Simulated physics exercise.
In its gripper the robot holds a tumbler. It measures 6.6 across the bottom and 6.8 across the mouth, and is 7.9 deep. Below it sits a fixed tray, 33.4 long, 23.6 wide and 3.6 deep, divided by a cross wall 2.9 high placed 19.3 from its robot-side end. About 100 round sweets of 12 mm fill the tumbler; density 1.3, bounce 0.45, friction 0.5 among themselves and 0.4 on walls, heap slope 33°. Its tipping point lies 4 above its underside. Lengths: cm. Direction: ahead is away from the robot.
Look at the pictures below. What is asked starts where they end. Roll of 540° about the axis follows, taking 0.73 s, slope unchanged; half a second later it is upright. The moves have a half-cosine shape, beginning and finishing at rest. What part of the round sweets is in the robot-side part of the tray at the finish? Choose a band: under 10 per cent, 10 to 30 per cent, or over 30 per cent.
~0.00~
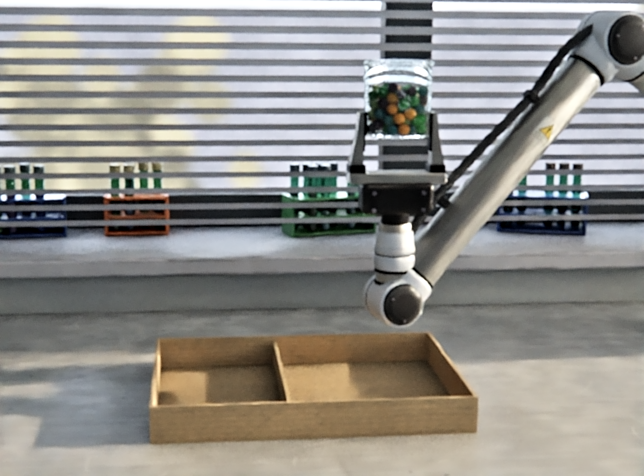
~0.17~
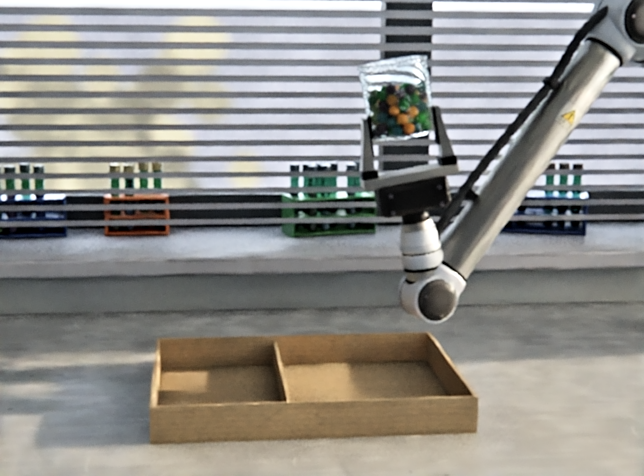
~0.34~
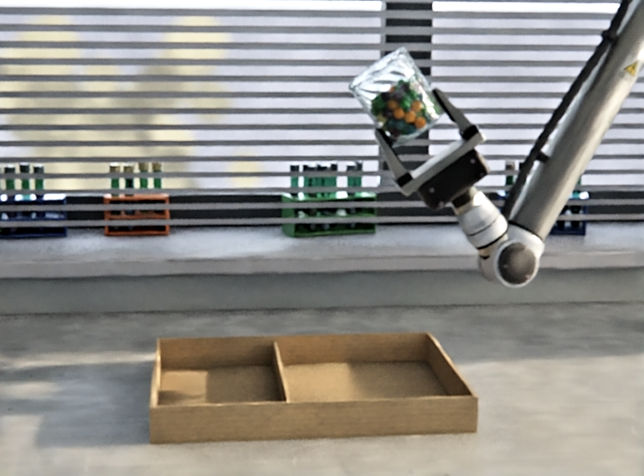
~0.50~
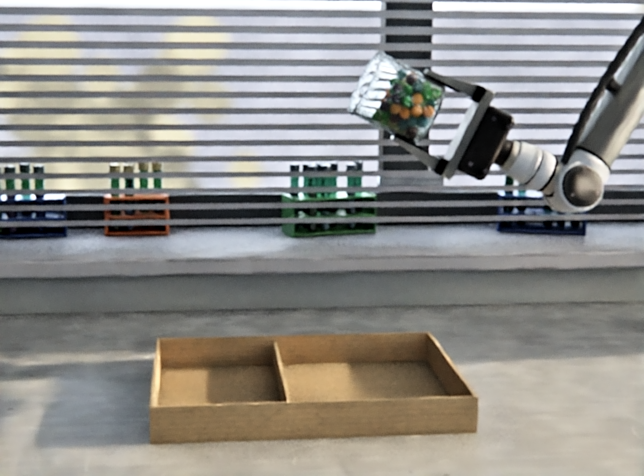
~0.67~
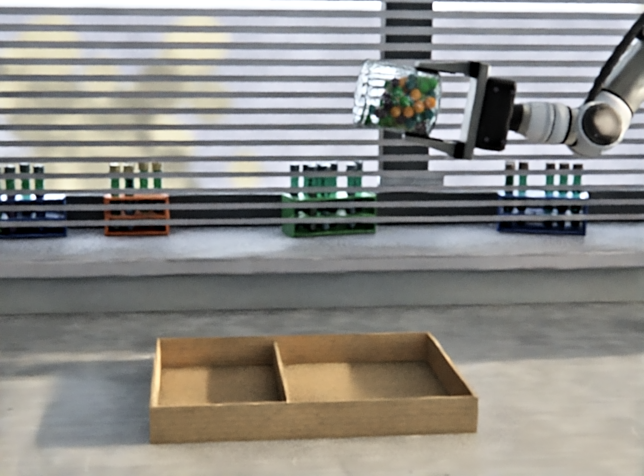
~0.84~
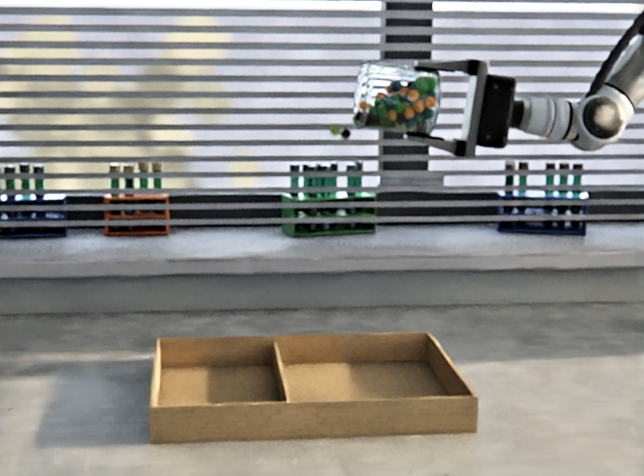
Band: 10 to 30 per cent.
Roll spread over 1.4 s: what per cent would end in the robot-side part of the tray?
That would give near 40 in a hundred.
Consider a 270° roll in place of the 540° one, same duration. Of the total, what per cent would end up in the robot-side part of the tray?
Around 15 %.
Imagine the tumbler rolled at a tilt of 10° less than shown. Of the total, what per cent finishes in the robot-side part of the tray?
Estimate: Some 5 %.
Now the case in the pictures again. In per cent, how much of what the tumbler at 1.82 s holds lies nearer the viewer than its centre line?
My guess would be around 60 per cent.
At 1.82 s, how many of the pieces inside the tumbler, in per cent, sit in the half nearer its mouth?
I'd put it at some 35 per cent.
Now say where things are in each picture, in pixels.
Tumbler middle at (398, 99), upright; upper third of the load around (396, 94), from x 370 to 425, top at y 85; 99 in the tumbler, in the first frame.
Tumbler middle at (398, 99), tipped 10°; upper third of the load around (400, 95), from x 375 to 425, top at y 85, in the second frame.
Tumbler middle at (398, 99), tipped 36°; upper third of the load around (404, 94), from x 375 to 435, top at y 80, in the third frame.
Tumbler middle at (398, 99), tipped 64°; upper third of the load around (408, 89), from x 375 to 435, top at y 75, in the fourth frame.
Tumbler middle at (398, 99), tipped 81°; upper third of the load around (410, 88), from x 365 to 430, top at y 75, in the fifth frame.
Tumbler middle at (398, 99), tipped 83°; upper third of the load around (413, 93), from x 335 to 430, top at y 80; 96 in the tumbler, 3 in flight or on a rim, in the sixth frame.
By 1.33 s, tipped 83°, highest piece 37 above the table; 81 in the tumbler, 10 in the robot-side part, 2 in the far-side part, 6 in flight or on a rim.
By 1.82 s, tipped 40°, highest piece 36 above the table; 73 in the tumbler, 19 in the robot-side part, 6 in the far-side part, 1 in flight or on a rim.
By 2.27 s, upright, highest piece 36 above the table; 73 in the tumbler, 20 in the robot-side part, 6 in the far-side part.
By 2.97 s, upright, highest piece 36 above the table; 73 in the tumbler, 20 in the robot-side part, 6 in the far-side part.
Final count, 73 in the tumbler, 20 in the robot-side part, 6 in the far-side part. That is 20 % in the robot-side part of the tray.
